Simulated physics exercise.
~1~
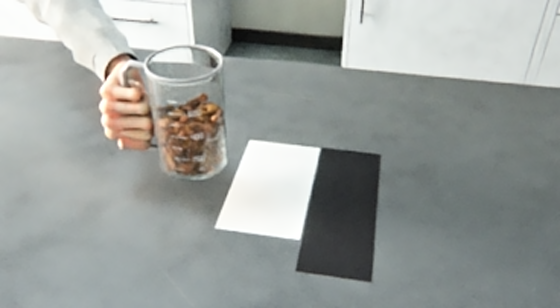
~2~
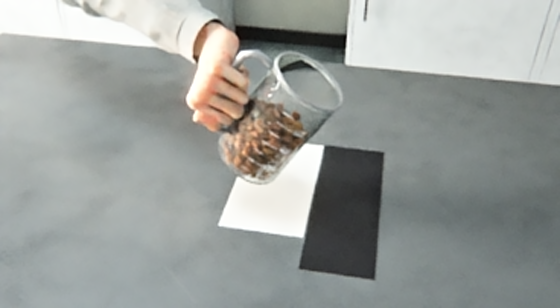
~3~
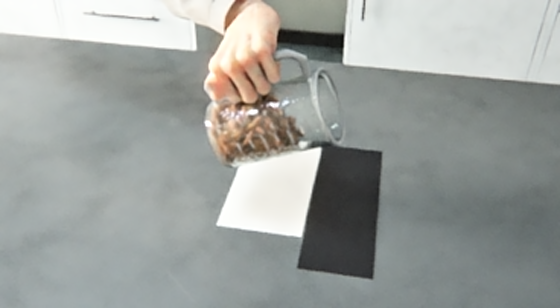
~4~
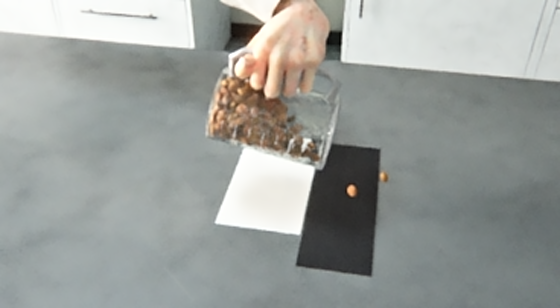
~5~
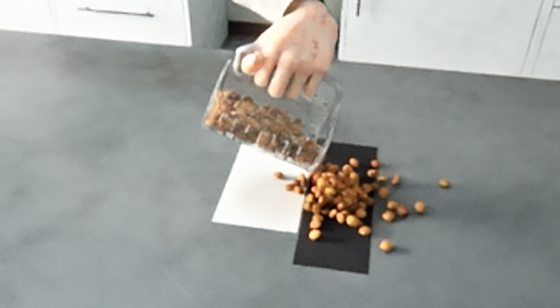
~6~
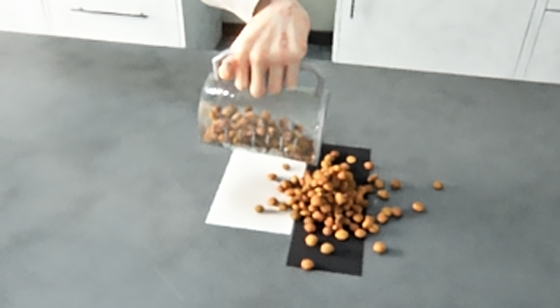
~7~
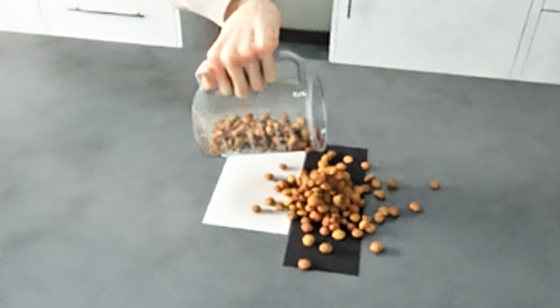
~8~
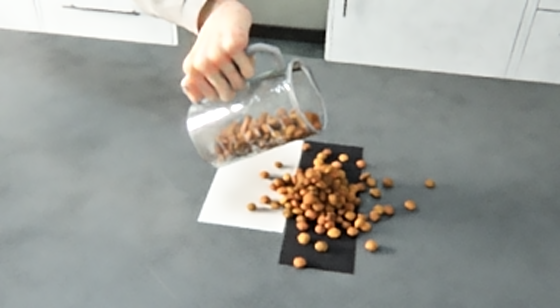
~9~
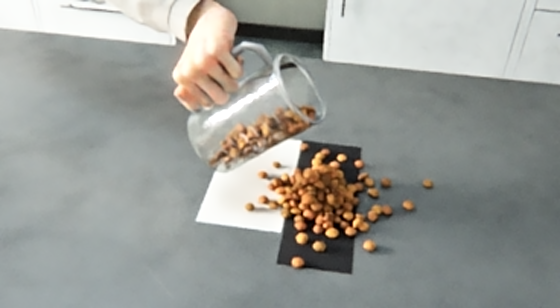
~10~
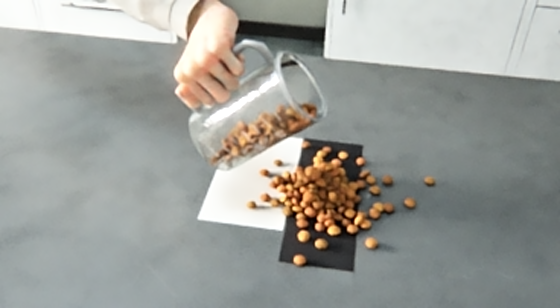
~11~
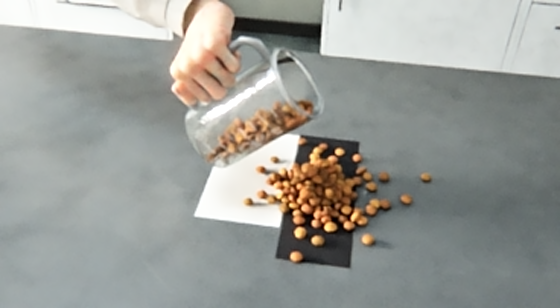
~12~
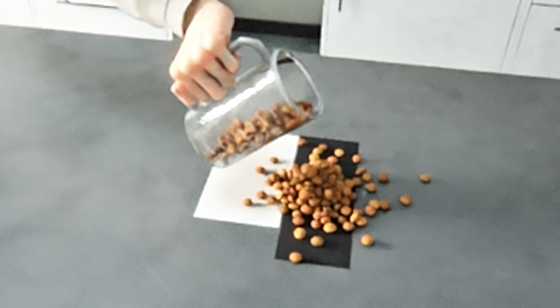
The clip opens on a hand holding a clear jug of brown kibble upright by its handle, left of a white mat and a black mat lying side by side on a grey table. The hand carries the jug right and tips it onto its side above the mats. A few pieces drop first, then a rush of kibble spills out and heaps up mostly on the black mat. Some pieces scatter onto the white mat and the bare table. The hand then tilts the jug partway back, and the flow stops. It ends held still, leaning, with plenty of kibble inside.
